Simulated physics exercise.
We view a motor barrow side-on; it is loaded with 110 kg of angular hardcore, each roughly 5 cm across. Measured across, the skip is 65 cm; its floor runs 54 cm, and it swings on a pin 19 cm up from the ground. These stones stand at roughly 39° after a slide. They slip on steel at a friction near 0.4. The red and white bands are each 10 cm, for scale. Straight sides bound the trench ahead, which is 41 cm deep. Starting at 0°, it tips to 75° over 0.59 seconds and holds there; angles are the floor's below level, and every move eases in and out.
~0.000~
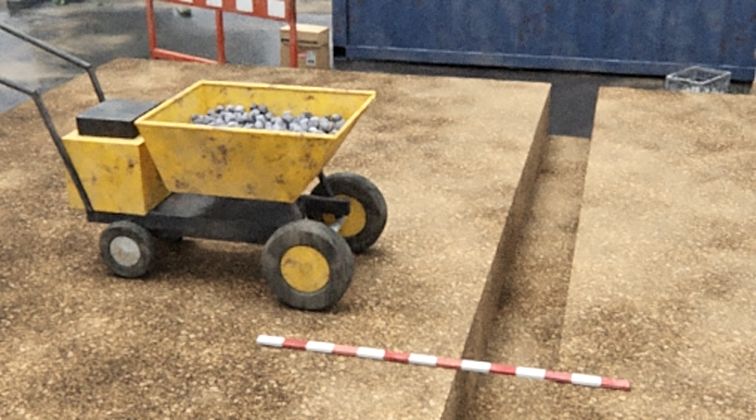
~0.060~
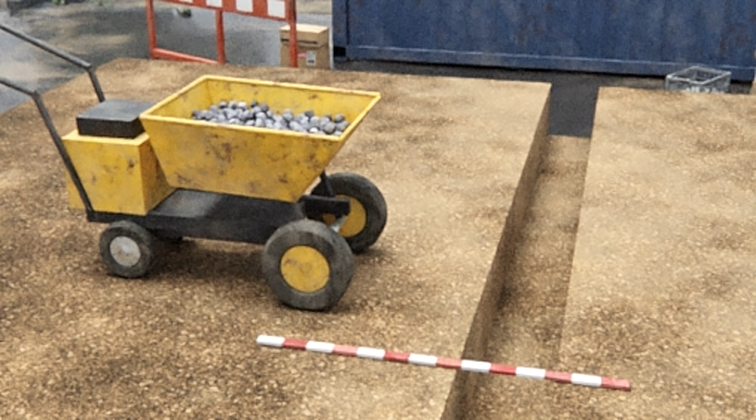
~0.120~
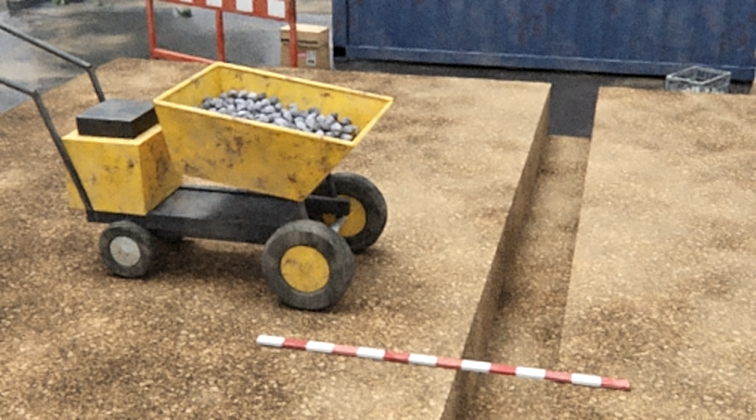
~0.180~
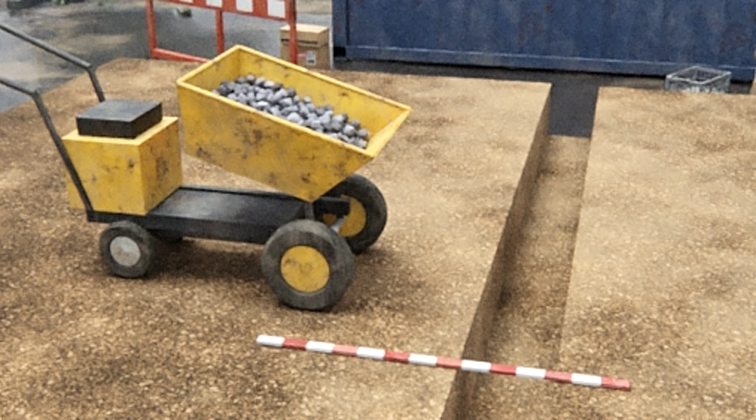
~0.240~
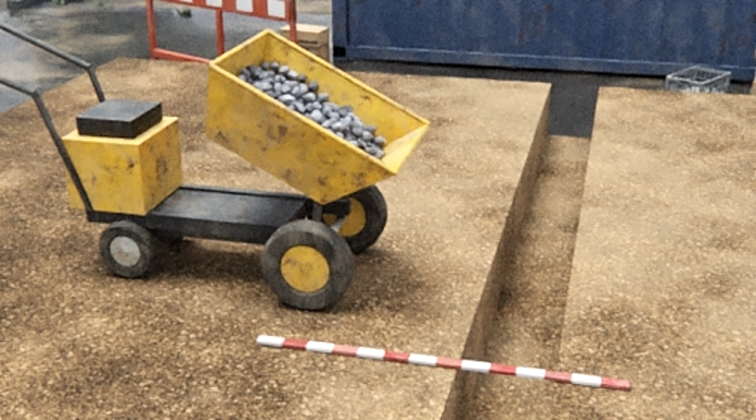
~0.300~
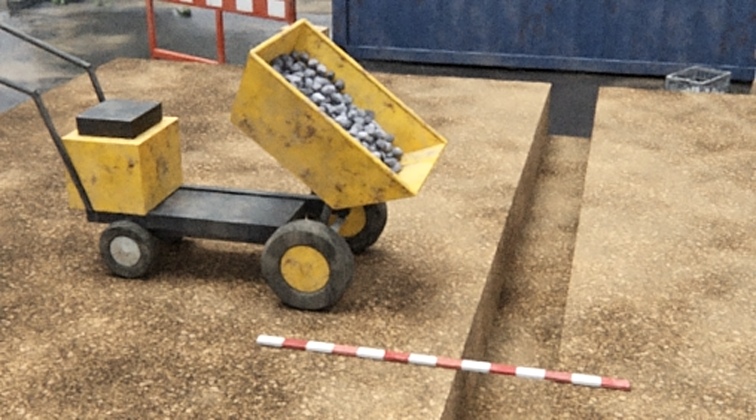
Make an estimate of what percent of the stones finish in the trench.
About 87 percent.
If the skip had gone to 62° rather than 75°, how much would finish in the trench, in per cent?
I'd guess some 40 in a hundred.
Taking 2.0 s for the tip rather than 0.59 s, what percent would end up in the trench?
Estimate: About 85 %.
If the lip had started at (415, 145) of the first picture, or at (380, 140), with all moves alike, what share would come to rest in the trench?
Around 30 and then 55 percent.
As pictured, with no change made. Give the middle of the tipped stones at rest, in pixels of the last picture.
The resting stones are centred at roughly (523, 365).
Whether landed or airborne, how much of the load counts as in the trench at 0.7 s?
By that moment, roughly 25 per cent of the load.
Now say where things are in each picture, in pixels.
In the first picture, the skip is at 0°, its lip at (334, 138); the top of the load is at (262, 120).
In the second picture, the skip is at 2°, its lip at (339, 140); the top of the load is at (243, 115); the stones move at 0.5 m/s on average.
In the third picture, lip at (354, 146), floor tilted 8°, highest stones at (239, 105); the stones move at 1.0 m/s on average.
In the fourth picture, lip at (374, 156), floor tilted 17°, highest stones at (243, 89); the stones move at 1.5 m/s on average.
In the fifth picture, the skip is at 27°, its lip at (396, 173); the top of the load is at (263, 72); the stones move at 1.7 m/s on average.
In the sixth picture, lip at (416, 195), floor tilted 38°, highest stones at (290, 62); the stones move at 1.8 m/s on average.
After 0.4 s the floor is at 63°; 100 % in the skip; the foremost stones are at (429, 211).
After 0.7 s the floor is at 75°; 73 % in the skip, 2 % short of the trench, 25 % in the trench; the foremost stones are at (539, 341).
After 1.0 s the floor is at 75°; 19 % in the skip, 2 % short of the trench, 72 % in the trench, 7 % past the trench; the foremost stones are at (705, 310).
After 3.0 s the floor is at 75°; 3 % in the skip, 3 % short of the trench, 87 % in the trench, 7 % past the trench; the foremost stones are past the picture's edge.
